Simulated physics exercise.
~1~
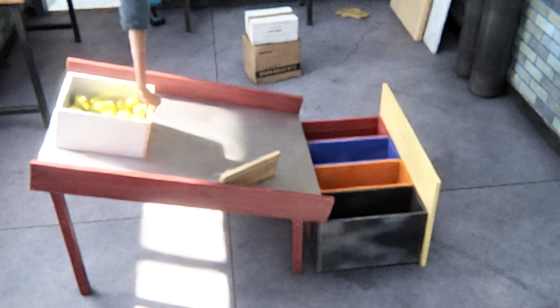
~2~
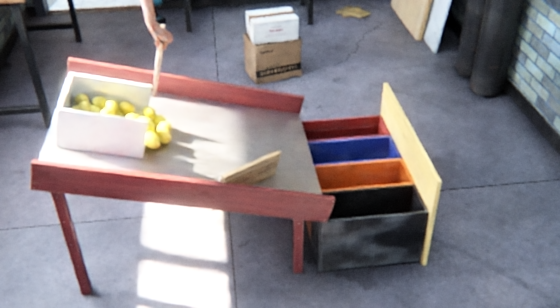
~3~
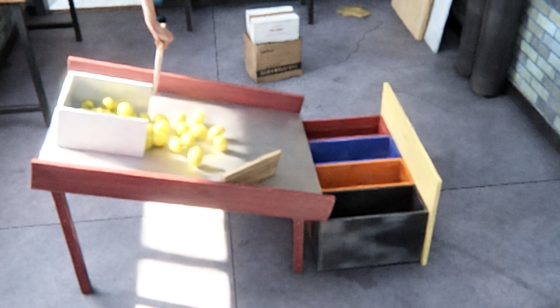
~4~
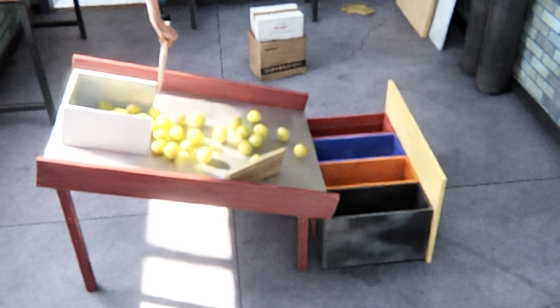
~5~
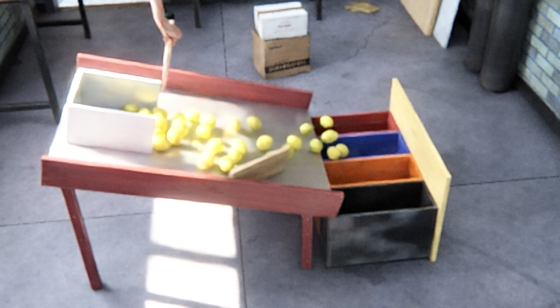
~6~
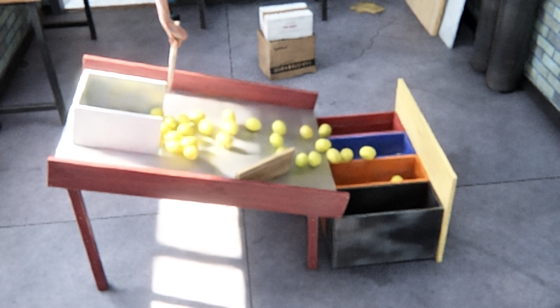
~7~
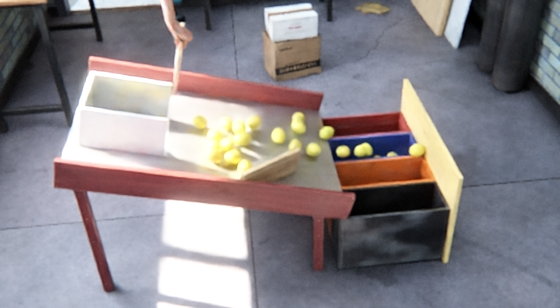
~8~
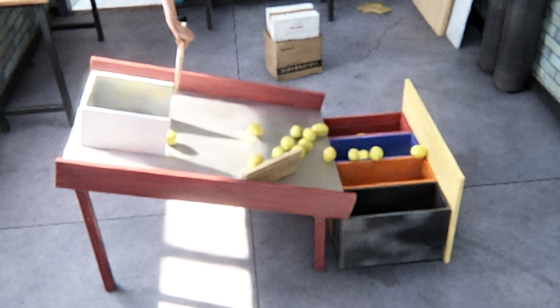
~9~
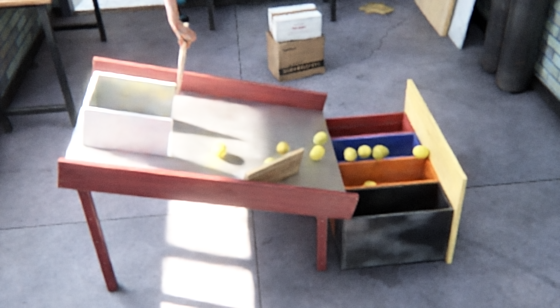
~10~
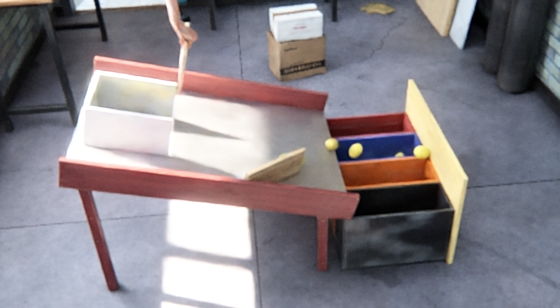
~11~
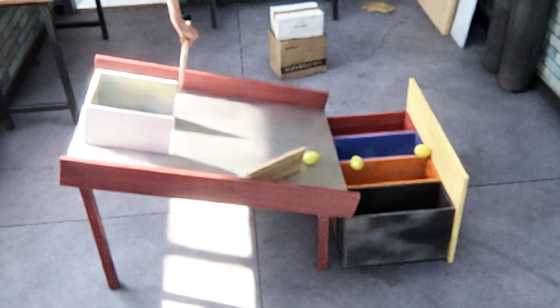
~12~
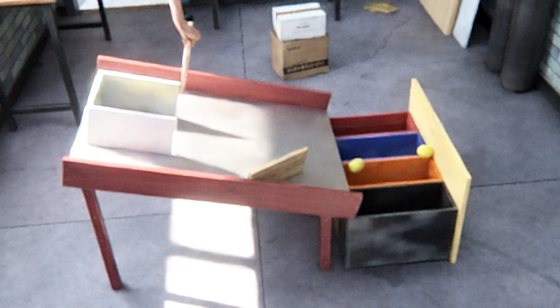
A hand lifts a gate and yellow balls roll down the table into colored bins.
